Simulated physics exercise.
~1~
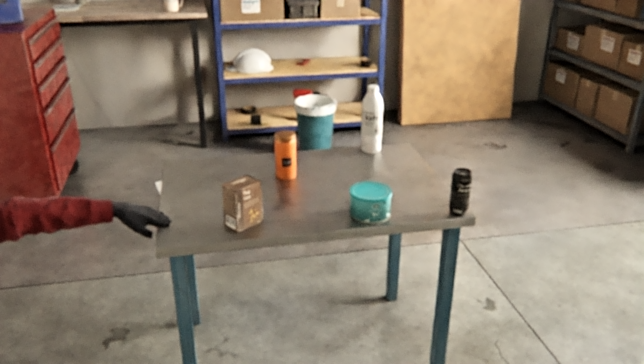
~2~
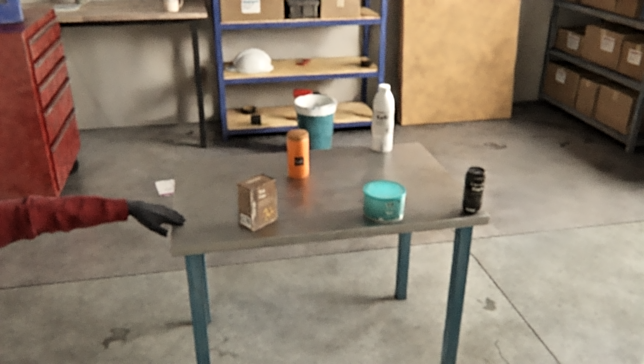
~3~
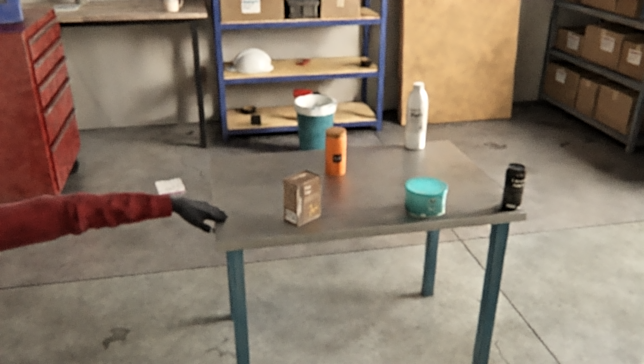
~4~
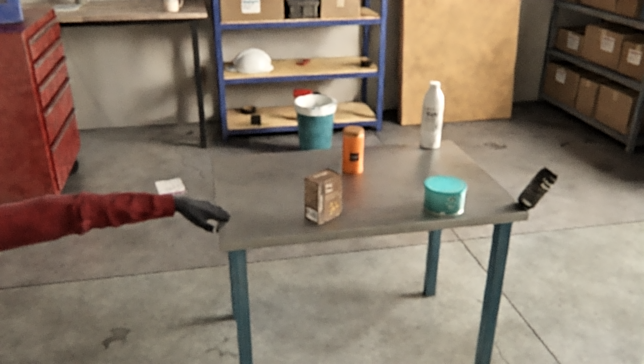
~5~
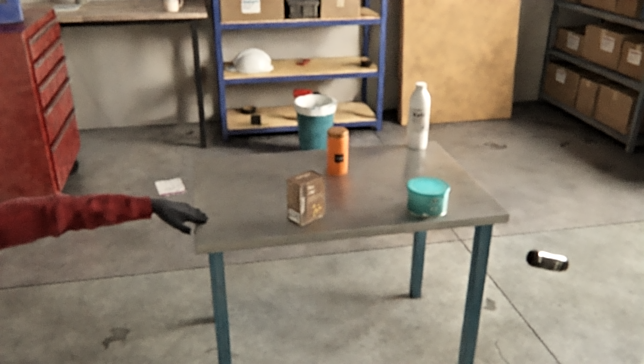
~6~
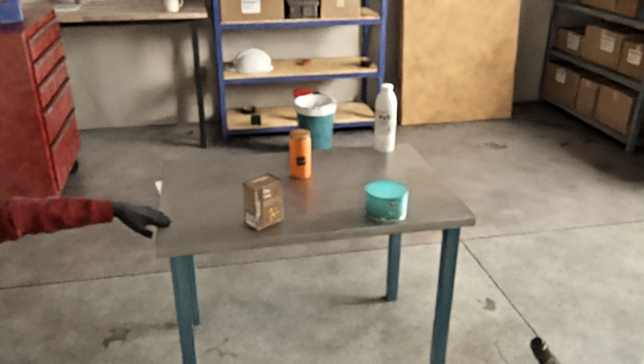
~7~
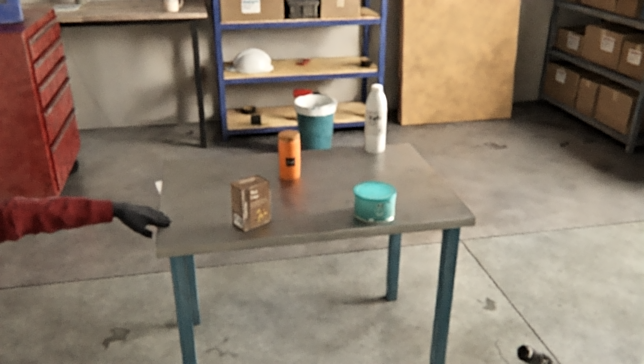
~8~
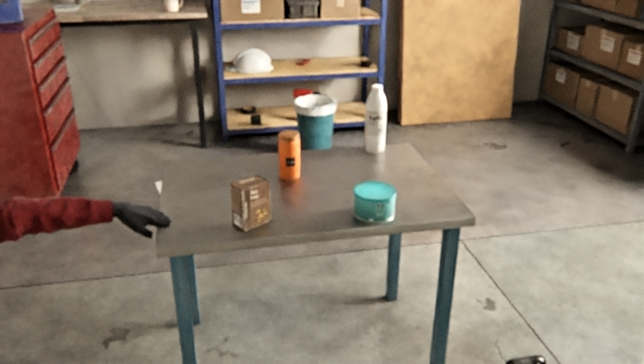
A gloved hand pushes a small table right and then pulls it back left, and the black can at its right edge tips off and falls to the floor, ending on its side, while the brown packet, turquoise tub, orange jar and white bottle stay on the tabletop.
